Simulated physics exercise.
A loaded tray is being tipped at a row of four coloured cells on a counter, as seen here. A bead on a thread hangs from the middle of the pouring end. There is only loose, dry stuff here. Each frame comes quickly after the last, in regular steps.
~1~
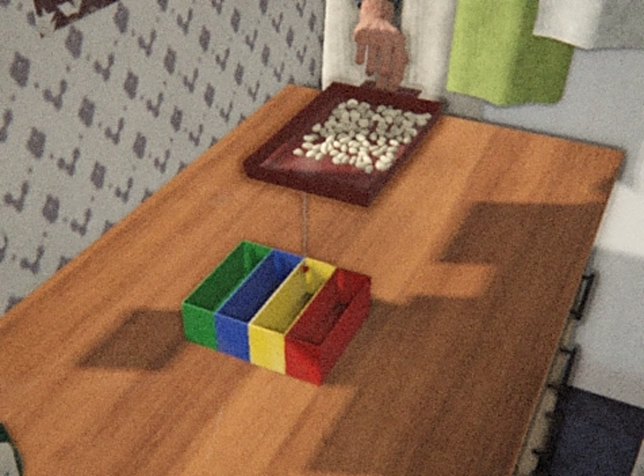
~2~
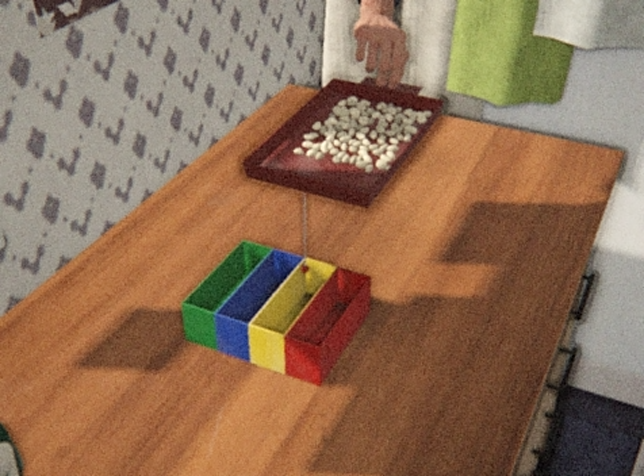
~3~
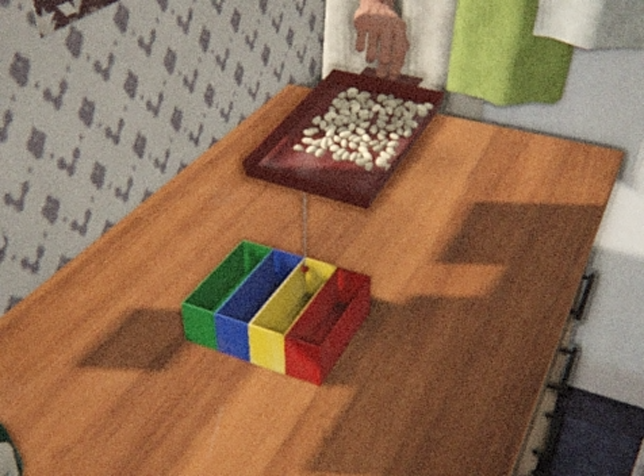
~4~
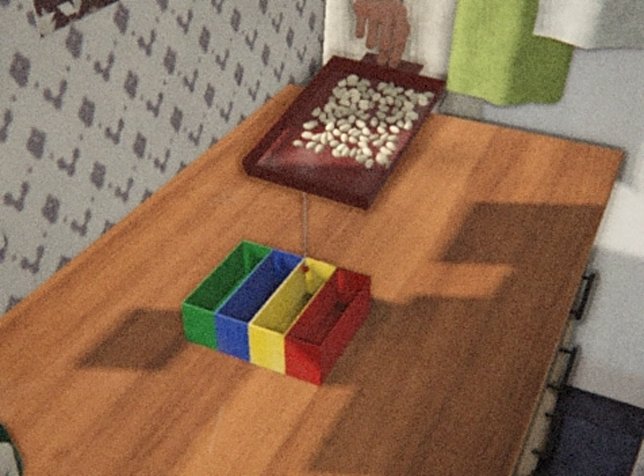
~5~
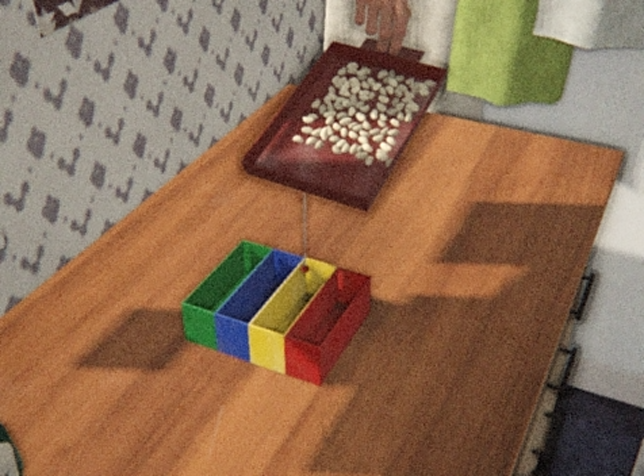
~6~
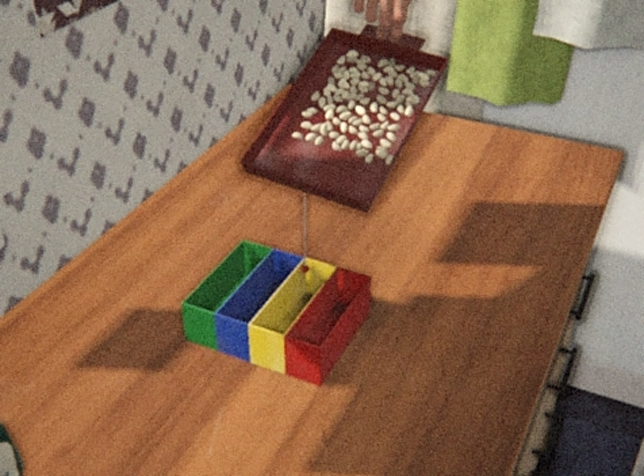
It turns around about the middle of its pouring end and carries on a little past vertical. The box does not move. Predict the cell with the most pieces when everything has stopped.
I would say the red cell.
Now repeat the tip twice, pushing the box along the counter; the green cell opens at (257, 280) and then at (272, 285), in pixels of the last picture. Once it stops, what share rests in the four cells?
Roughly 100 per cent, and 100 per cent.
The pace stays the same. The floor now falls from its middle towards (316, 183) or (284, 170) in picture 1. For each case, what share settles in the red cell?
In turn, 30 percent and then 0 percent.
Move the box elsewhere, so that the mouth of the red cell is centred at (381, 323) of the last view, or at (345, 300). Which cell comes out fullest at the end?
First: The yellow cell. Second: Red.
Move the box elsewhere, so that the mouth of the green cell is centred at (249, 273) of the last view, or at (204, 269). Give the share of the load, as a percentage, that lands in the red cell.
50% for the first placement, 20% for the second.
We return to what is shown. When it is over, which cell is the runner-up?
The runner-up is that yellow cell.
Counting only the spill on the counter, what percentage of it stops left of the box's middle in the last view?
Close to 0 %.
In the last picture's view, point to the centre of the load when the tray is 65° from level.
I'd put it at about (340, 187).
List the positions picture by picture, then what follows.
The first frame shows corners of the pouring end at (246, 161) and (368, 191), level; middle of the load at (364, 133), white beans; bead on its thread at (305, 269); green cell at (200, 323); blue cell at (233, 334); yellow cell at (267, 346); red cell at (303, 357).
The second frame shows corners of the pouring end at (246, 161) and (368, 191), level; middle of the load at (364, 131).
The third frame shows corners of the pouring end at (246, 161) and (368, 193), tipped barely, lowest at the right corner; middle of the load at (365, 125).
The fourth frame shows corners of the pouring end at (245, 160) and (368, 195), tipped a little, lowest at the right corner; middle of the load at (365, 117).
The fifth frame shows corners of the pouring end at (245, 160) and (367, 198), tipped a little, lowest at the right corner; middle of the load at (365, 109).
The sixth frame shows corners of the pouring end at (244, 160) and (367, 200), tipped clearly, lowest at the right corner; middle of the load at (365, 102); green cell at (200, 323); blue cell at (233, 334); yellow cell at (267, 346); red cell at (303, 357).
Soon after the last picture, tray tipped steeply; nearly all on the tray; a small part falling or outside the box.
A little later, tray tipped past a quarter turn; about two thirds on the tray; a small part in the red cell; a small part in the yellow cell; a small part falling or outside the box.
Later still, tray tipped past a quarter turn; about half in the red cell; about a quarter in the yellow cell; a stray few in the blue cell; about a third falling or outside the box.
At rest, tray tipped past a quarter turn; about half in the red cell; about a quarter in the yellow cell; a stray few in the blue cell; none in the green cell; about a third outside the box.
